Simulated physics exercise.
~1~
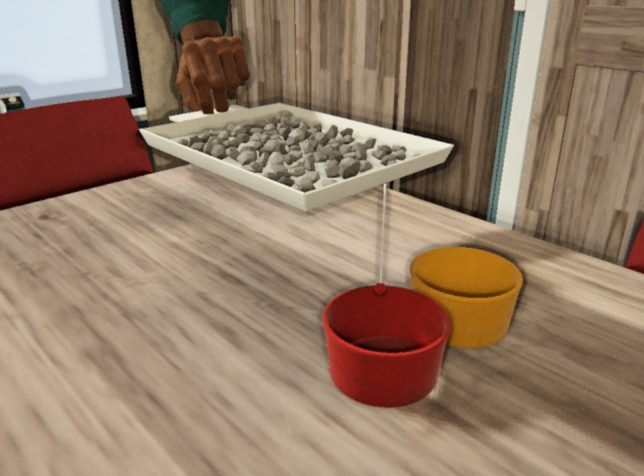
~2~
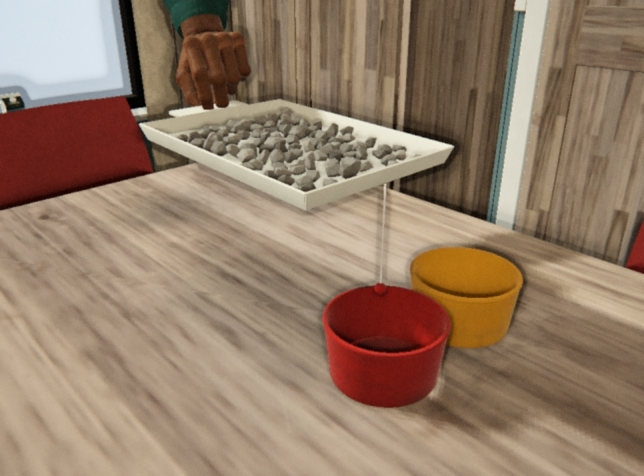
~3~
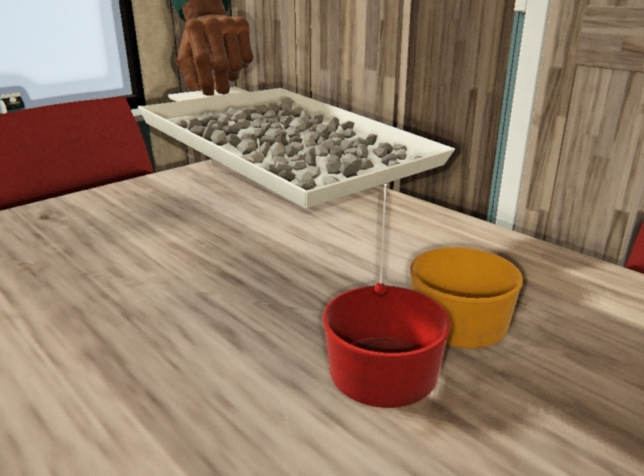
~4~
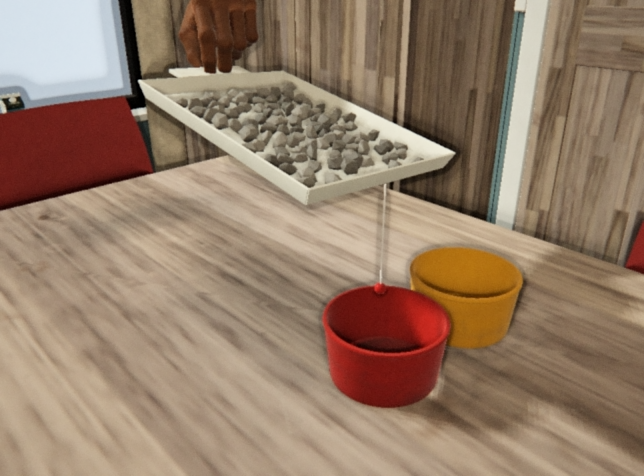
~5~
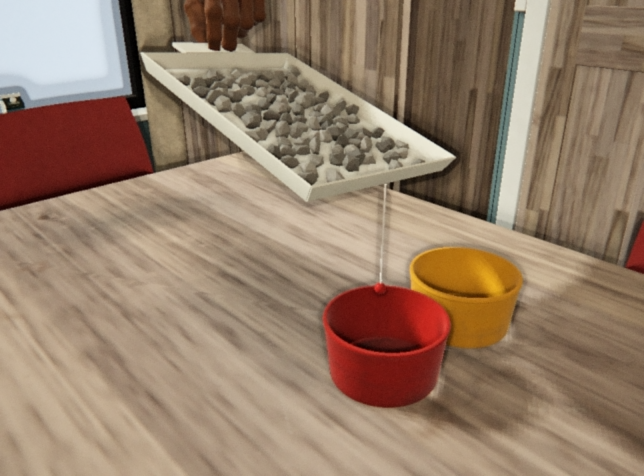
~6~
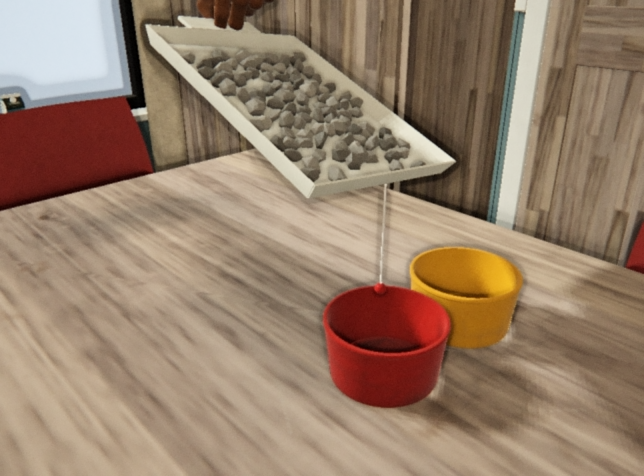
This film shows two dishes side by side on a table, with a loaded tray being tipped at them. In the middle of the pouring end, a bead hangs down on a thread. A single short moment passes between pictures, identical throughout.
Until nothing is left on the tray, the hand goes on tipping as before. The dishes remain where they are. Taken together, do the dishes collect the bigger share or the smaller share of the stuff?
The bigger share.
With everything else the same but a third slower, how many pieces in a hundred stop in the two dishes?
About 80 %.
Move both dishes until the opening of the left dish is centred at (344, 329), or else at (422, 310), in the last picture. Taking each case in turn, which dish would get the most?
Placement one: The right-positioned dish. Placement two: The left-positioned dish.
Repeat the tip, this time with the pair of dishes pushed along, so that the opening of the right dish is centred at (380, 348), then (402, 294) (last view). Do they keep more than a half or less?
Result, first setup: A minority share; second setup: A minority share.
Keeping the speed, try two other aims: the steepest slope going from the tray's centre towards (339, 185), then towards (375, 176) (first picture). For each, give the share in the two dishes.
You'd get 30 per cent the first time and 60 per cent the second time.
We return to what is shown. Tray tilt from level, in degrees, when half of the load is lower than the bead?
My estimate is some 90 degrees.
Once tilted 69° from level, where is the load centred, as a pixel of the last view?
Roughly at (417, 156).
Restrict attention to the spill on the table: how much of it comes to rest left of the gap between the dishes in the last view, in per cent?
Estimate: Near 0 per cent.
Just after the last frame, tray tipped steeply; the larger part on the tray; about a tenth in the air.
A moment on, tray tipped past a quarter turn; about a tenth in the left dish; roughly half in the right dish; roughly a quarter outside both; about a tenth in the air.
Further on, tray tipped past a quarter turn; roughly a quarter in the left dish; roughly half in the right dish; roughly a quarter outside both; just a few in the air.
When it is over, tray tipped past a quarter turn; roughly a quarter in the left dish; roughly half in the right dish; roughly a quarter outside both; just a few in the air.
